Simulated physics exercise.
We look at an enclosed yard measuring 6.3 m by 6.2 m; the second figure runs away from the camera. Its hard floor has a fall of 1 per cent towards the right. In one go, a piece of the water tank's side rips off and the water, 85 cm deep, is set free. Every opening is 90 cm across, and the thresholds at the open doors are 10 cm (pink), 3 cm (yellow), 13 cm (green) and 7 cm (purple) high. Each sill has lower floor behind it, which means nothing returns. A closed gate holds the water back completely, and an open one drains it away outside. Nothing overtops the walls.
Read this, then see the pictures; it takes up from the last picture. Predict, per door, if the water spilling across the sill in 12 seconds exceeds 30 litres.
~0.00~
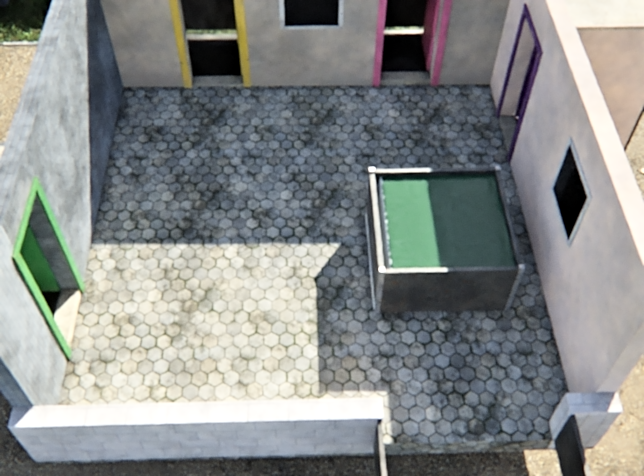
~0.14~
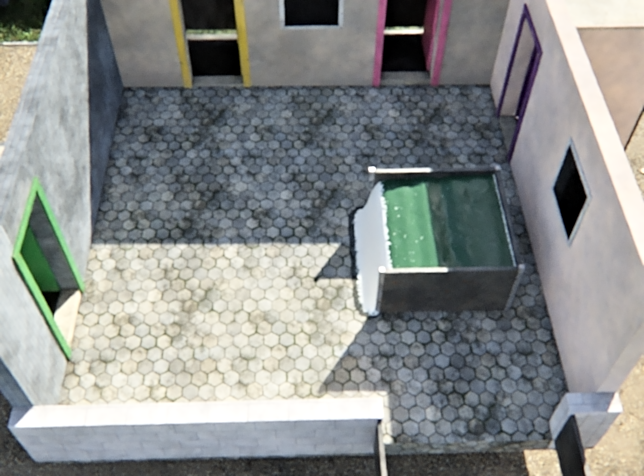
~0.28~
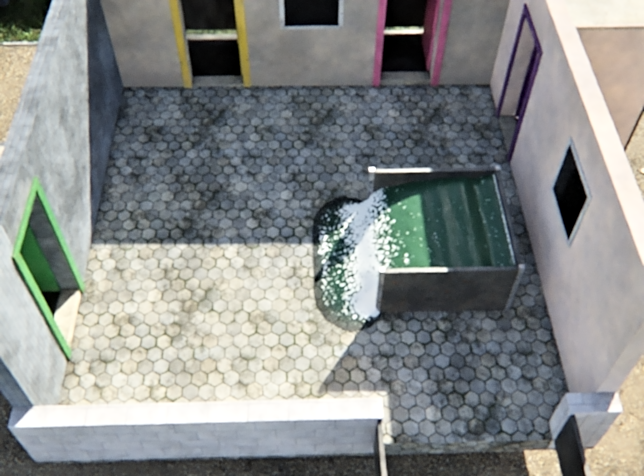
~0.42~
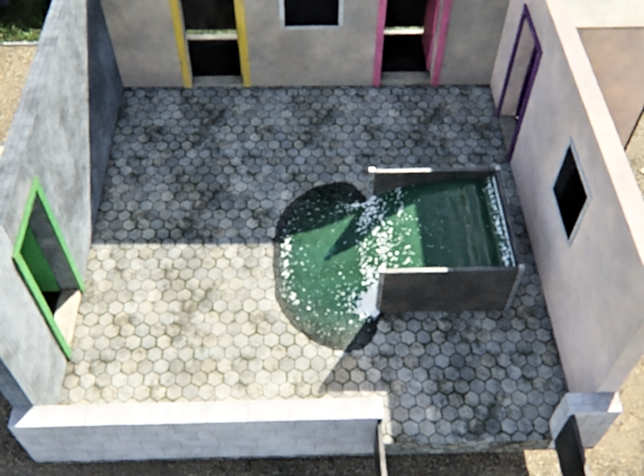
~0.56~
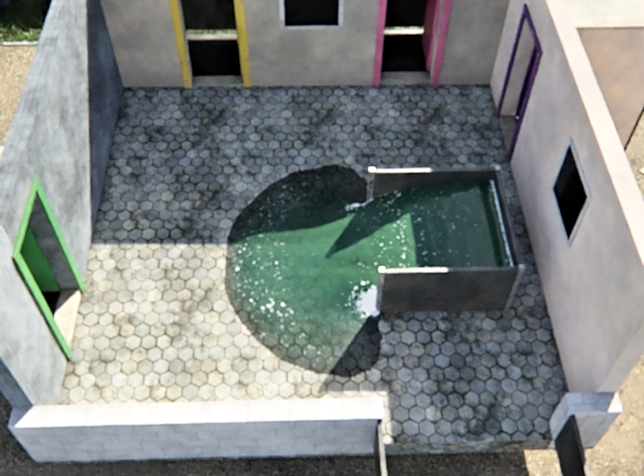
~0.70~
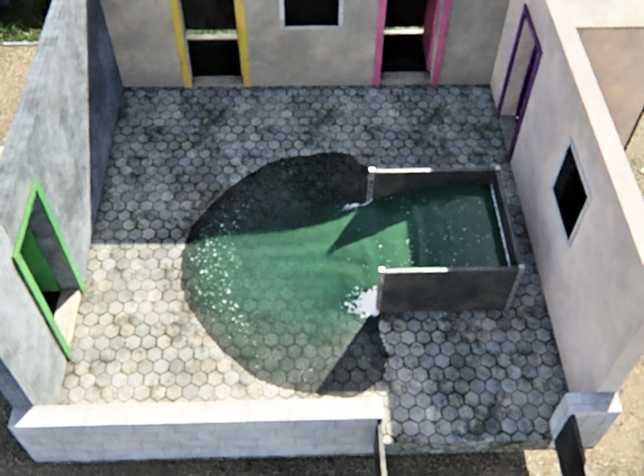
Prediction: The pink door does not exceed 30 litres; the yellow door exceeds 30 litres; the green door exceeds 30 litres; the purple door exceeds 30 litres.
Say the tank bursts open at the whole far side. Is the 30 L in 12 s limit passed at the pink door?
Then: Pink beyond it.
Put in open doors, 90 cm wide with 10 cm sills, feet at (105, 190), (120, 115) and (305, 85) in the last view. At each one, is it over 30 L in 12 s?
Taking them in order, the first gets enough, the second enough and the third too little.
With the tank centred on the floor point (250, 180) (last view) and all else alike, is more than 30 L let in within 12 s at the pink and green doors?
Pink: Within limit; green: Within limit.
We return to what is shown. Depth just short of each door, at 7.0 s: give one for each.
Centimetres: Pink 4 / yellow 9 / green 4 / purple 11.
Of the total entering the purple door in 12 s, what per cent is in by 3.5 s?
0 percent or so by then.
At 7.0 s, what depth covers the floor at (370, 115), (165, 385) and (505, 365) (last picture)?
Around 5 cm, 5 cm and 3 cm.
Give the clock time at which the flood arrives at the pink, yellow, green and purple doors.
Doors: Pink 5.0 s / yellow 2.2 s / green 1.1 s / purple 5.5 s.
After 1.4 s water covers 50 % of the floor and is deepest (32 cm) near (87, 272); pink door not reached, yellow door not reached, green door 22 cm at the sill, 8 L in, purple door not reached.
After 2.2 s water covers 55 % of the floor and is deepest (38 cm) near (72, 417); pink door not reached, yellow door 3 cm at the sill, 0 L in, green door 28 cm at the sill, 68 L in, purple door not reached.
After 3.5 s water covers 60 % of the floor and is deepest (26 cm) near (124, 91); pink door not reached, yellow door 13 cm at the sill, 15 L in, green door 20 cm at the sill, 122 L in, purple door not reached.
After 7.0 s water covers 95 % of the floor and is deepest (14 cm) near (551, 331); pink door 4 cm at the sill, 0 L in, yellow door 9 cm at the sill, 79 L in, green door 4 cm at the sill, 133 L in, purple door 11 cm at the sill, 8 L in.
After 12.0 s water covers 95 % of the floor and is deepest (13 cm) near (504, 190); pink door 9 cm at the sill, 0 L in, yellow door 3 cm at the sill, 119 L in, green door 1 cm at the sill, 133 L in, purple door 10 cm at the sill, 62 L in.
